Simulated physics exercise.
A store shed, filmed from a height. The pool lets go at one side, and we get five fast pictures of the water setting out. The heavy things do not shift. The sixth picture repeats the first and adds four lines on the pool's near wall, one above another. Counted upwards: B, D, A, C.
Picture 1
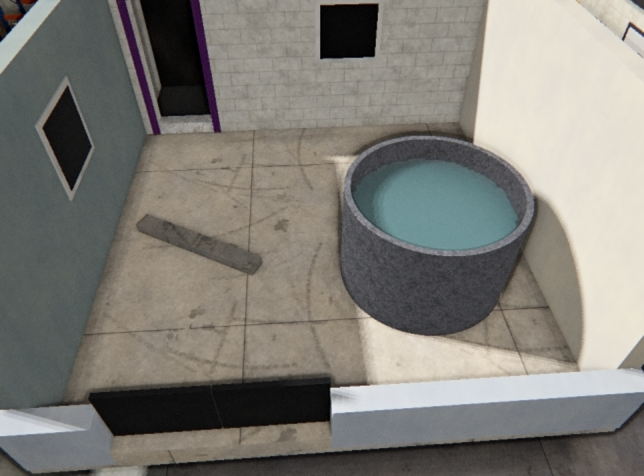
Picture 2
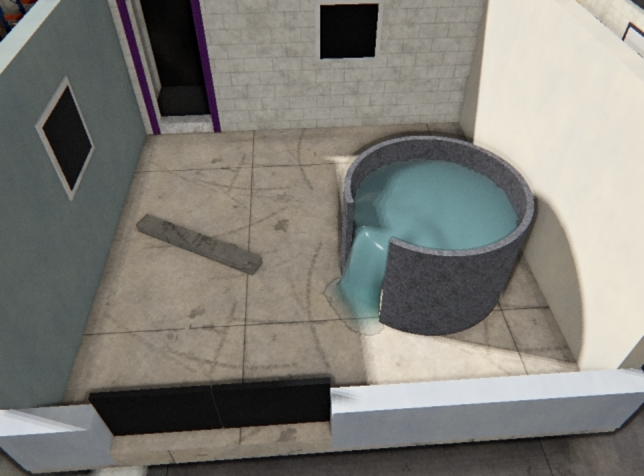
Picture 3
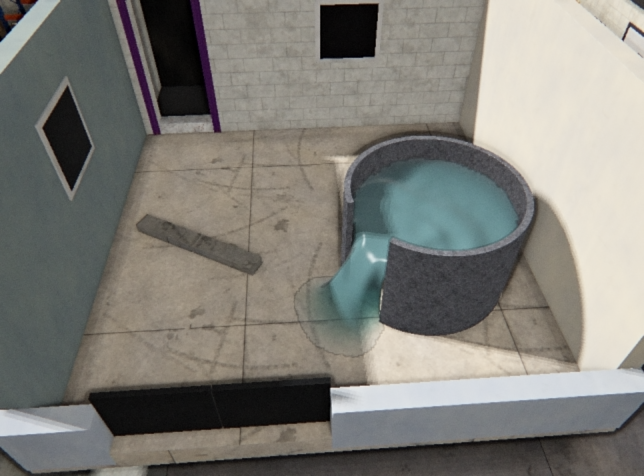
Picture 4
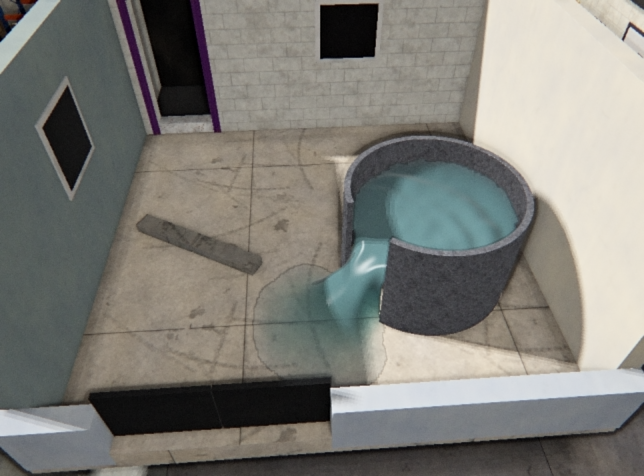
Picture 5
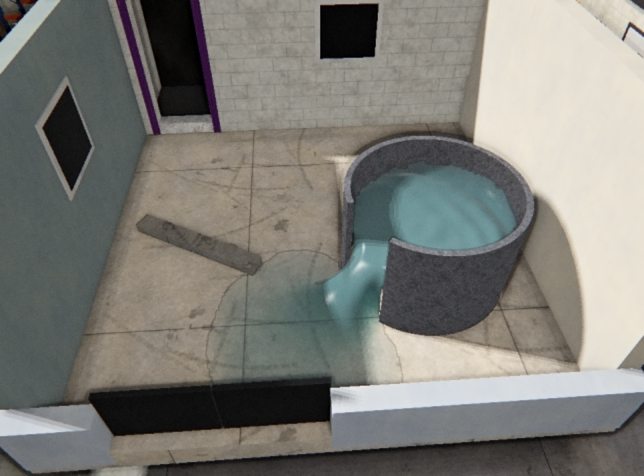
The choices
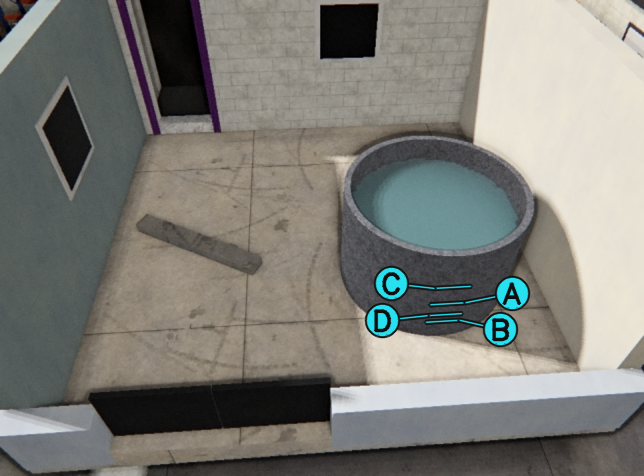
In a walled yard, water pours from a gap in a round grey pool and spreads left.
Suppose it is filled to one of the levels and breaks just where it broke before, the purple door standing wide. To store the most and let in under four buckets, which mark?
Take C.
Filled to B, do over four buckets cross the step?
No, that is safe.
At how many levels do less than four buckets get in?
All four.
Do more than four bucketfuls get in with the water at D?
No.
In cyan, A at (447, 303); B at (442, 321); C at (452, 287); D at (444, 314); from the bottom up B, D, A, C.
With A, nothing gets over.
With B, nothing gets over.
With C, a splash gets over, under a bucket.
With D, nothing gets over.
